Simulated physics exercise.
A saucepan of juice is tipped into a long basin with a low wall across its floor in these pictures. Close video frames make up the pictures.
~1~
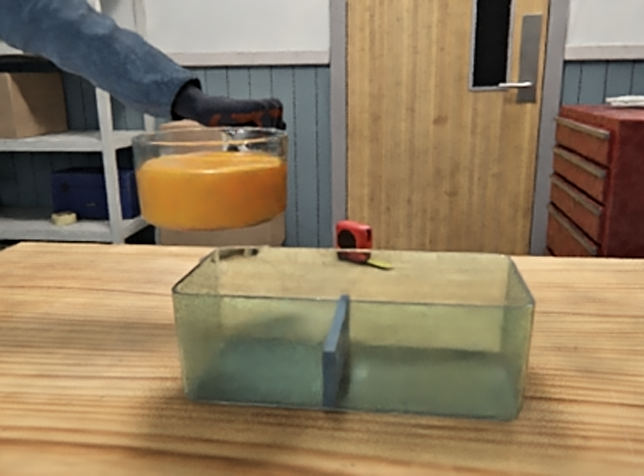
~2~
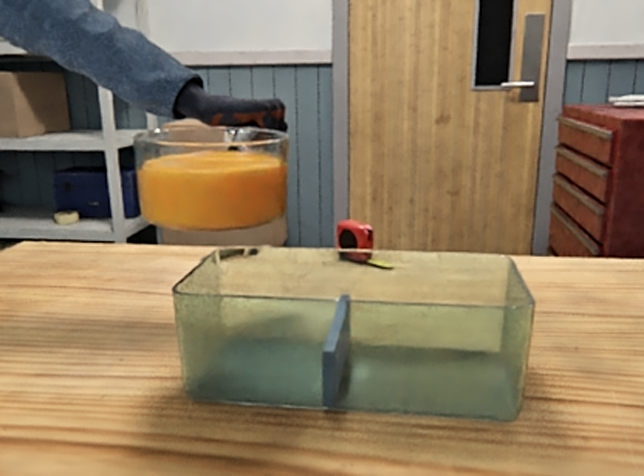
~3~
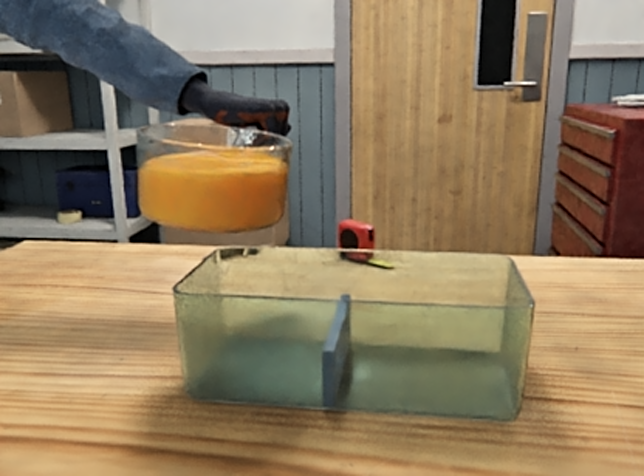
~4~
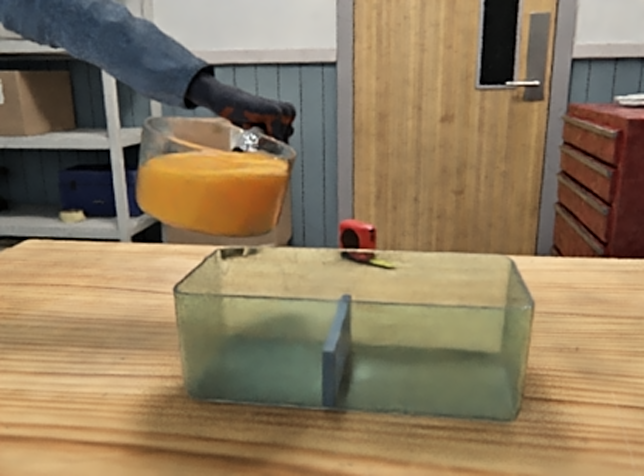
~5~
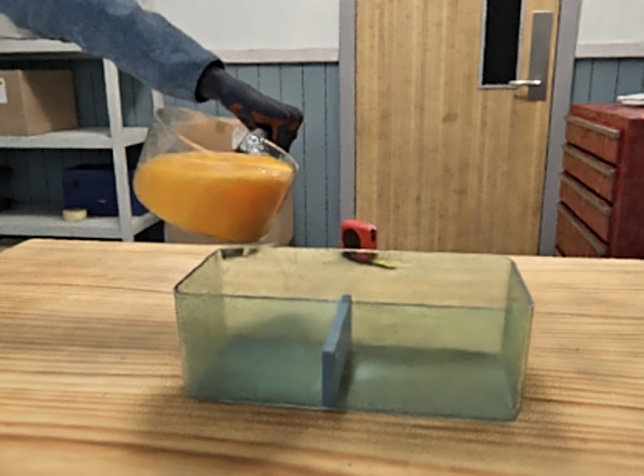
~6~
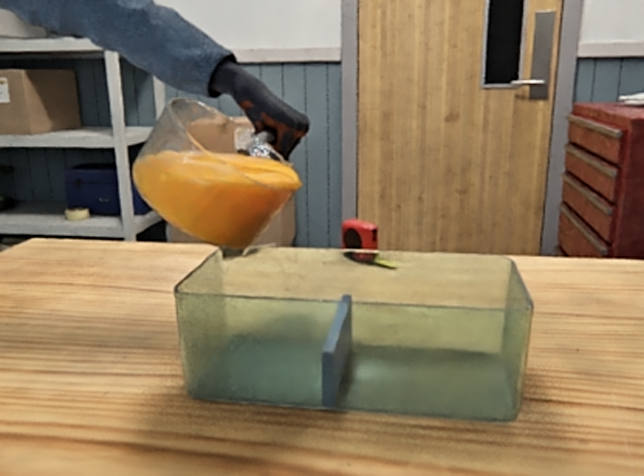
In this clip, a gloved hand holds a clear saucepan of orange juice above the left side of a long, divided glass basin on a wooden table, then gradually tilts the pan to the right while the basin stays still.
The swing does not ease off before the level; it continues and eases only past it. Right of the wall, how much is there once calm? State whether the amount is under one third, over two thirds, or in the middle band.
Smaller than a third.
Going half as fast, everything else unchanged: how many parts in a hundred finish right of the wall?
Around 40 per cent ends up there.
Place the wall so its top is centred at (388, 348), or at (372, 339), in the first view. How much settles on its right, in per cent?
Estimated: 25 % first, 15 % second.
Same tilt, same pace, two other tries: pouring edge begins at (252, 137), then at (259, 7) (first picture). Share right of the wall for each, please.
Roughly 5 in a hundred the first time and 30 in a hundred the second.
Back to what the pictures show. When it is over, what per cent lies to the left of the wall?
That share comes out near 75 percent.
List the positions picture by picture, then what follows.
The first picture shows tilt 0°; pouring edge (284, 137); surface from (147, 161) to (284, 161); the long basin's rim runs from (196, 269) to (521, 280); the wall's top is at (338, 321).
The second picture shows tilt 2°; pouring edge (286, 140); surface from (148, 160) to (285, 162).
The third picture shows tilt 7°; pouring edge (289, 147); surface from (150, 159) to (287, 165).
The fourth picture shows tilt 14°; pouring edge (293, 158); surface from (151, 158) to (289, 167).
The fifth picture shows tilt 25°; pouring edge (295, 173); surface from (150, 158) to (294, 170).
The sixth picture shows tilt 37°; pouring edge (295, 191); surface from (146, 155) to (291, 178); 2 per cent is over the edge.
A moment on, the saucepan is tipped right over and 23 per cent is still to pour, 37 is left of the wall and 13 right of it.
Next, the saucepan is tipped right over and 4 per cent is still to pour, 69 is left of the wall and 15 right of it.
Then the saucepan is tipped right over and 0 per cent is still to pour, 76 is left of the wall and 17 right of it.
Later the saucepan is tipped right over and 0 per cent is still to pour, 76 is left of the wall and 18 right of it.
At rest 76 per cent lies left of the wall, 18 right of it and 6 outside.
